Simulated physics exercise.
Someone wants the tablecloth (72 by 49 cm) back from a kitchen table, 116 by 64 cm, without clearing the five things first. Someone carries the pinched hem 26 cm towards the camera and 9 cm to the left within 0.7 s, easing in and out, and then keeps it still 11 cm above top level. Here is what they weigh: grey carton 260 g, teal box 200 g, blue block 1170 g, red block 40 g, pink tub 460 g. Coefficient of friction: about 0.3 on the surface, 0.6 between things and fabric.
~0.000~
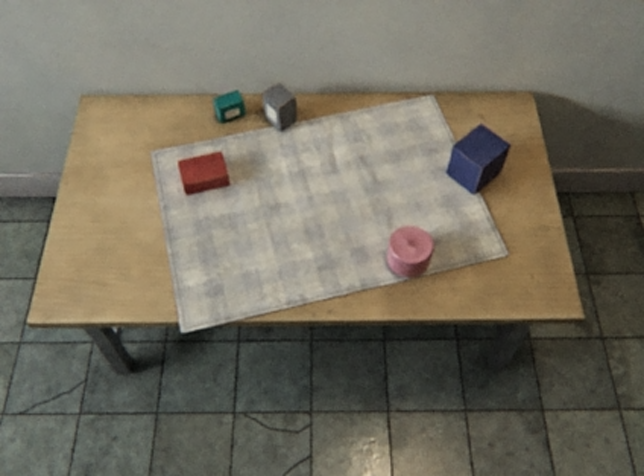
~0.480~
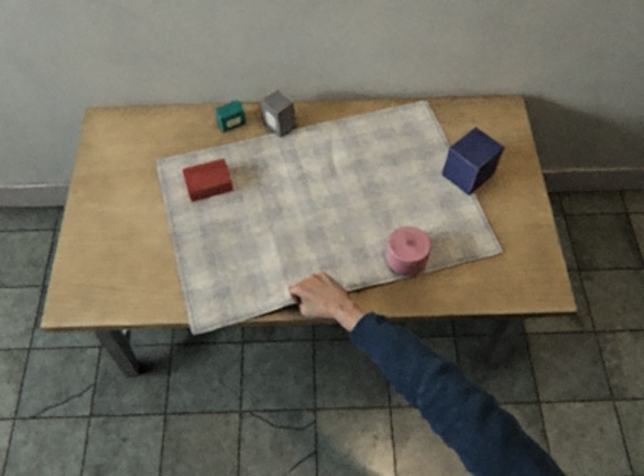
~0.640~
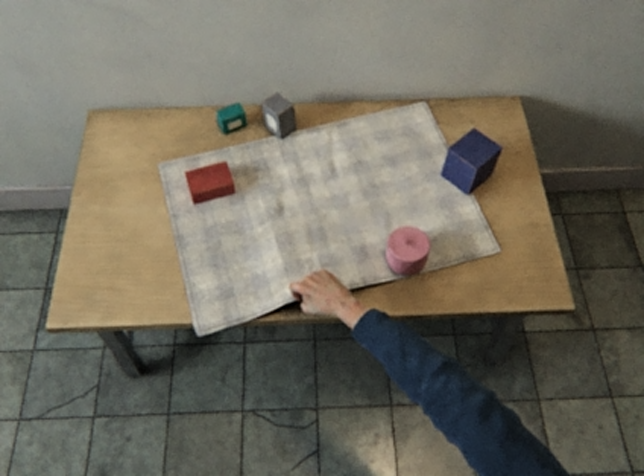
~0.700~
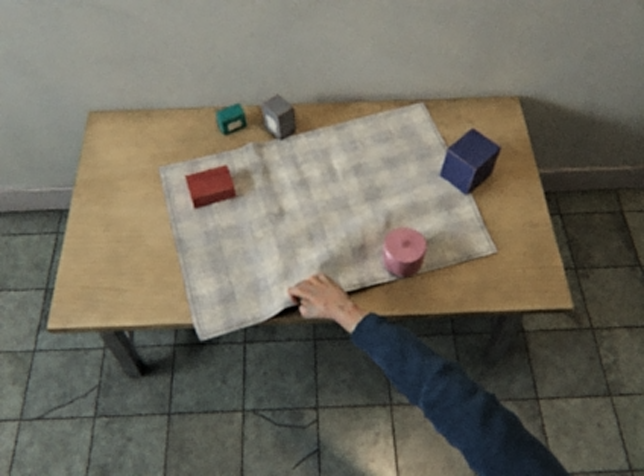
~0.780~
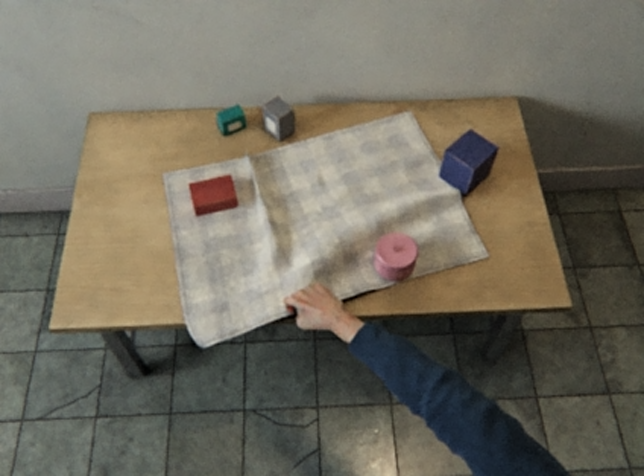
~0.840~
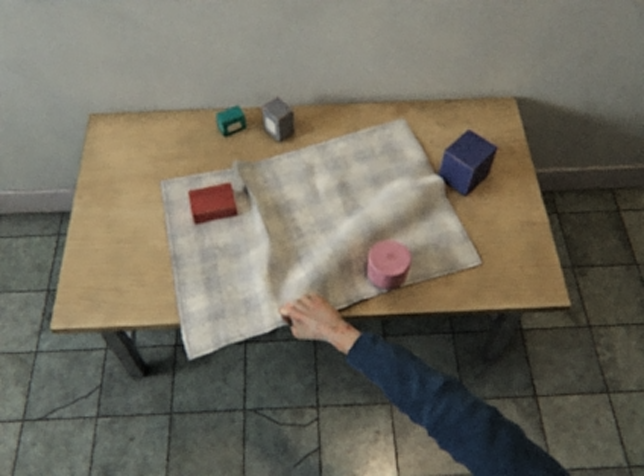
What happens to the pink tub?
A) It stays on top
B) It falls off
Option B: It falls off.
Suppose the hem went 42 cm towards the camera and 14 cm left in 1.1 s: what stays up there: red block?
Result - red block: Gone.
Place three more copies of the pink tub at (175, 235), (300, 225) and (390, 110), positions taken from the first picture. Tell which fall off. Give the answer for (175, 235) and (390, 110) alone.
In order: Comes off; holds on.
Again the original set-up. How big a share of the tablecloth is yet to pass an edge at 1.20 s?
About 60 per cent.
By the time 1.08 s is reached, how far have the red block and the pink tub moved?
The red block is 20 cm out, the pink tub 20 cm.
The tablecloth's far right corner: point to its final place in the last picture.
That corner comes to rest close to (409, 222) in the last view.
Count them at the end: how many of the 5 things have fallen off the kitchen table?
It adds up to 1.
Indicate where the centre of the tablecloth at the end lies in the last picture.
Around (261, 312).
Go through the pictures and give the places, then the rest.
The first frame shows pink tub (411, 244); tablecloth corners (182, 333) (151, 152) (433, 95) (509, 255).
The second frame shows grey carton (278, 101); tablecloth corners (193, 335) (156, 161); grip (299, 302).
The third frame shows tablecloth corners (198, 336) (158, 164); grip (301, 300).
The fourth frame shows red block (209, 181); pink tub (406, 244); tablecloth corners (159, 168) (422, 103); grip (299, 304).
The fifth frame shows red block (212, 190); pink tub (397, 249); tablecloth corners (163, 174) (410, 111); grip (295, 313).
The sixth frame shows pink tub (390, 257); tablecloth corners (189, 360) (161, 182) (404, 119) (482, 264); grip (291, 323).
After 1.0 s, 85 % of the tablecloth is still over the top; pink tub 12 cm off its start, red block 13 cm off its start.
After 1.1 s, 75 % of the tablecloth is still over the top; pink tub 20 cm off its start, red block 20 cm off its start.
After 1.2 s, 60 % of the tablecloth is still over the top; pink tub 29 cm off its start at (335, 353), red block 26 cm off its start at (188, 272).
After 1.3 s, 50 % of the tablecloth is still over the top; pink tub over the edge, red block 29 cm off its start.
After 2.9 s, 50 % of the tablecloth is still over the top; pink tub over the edge, red block 29 cm off its start at (185, 280).
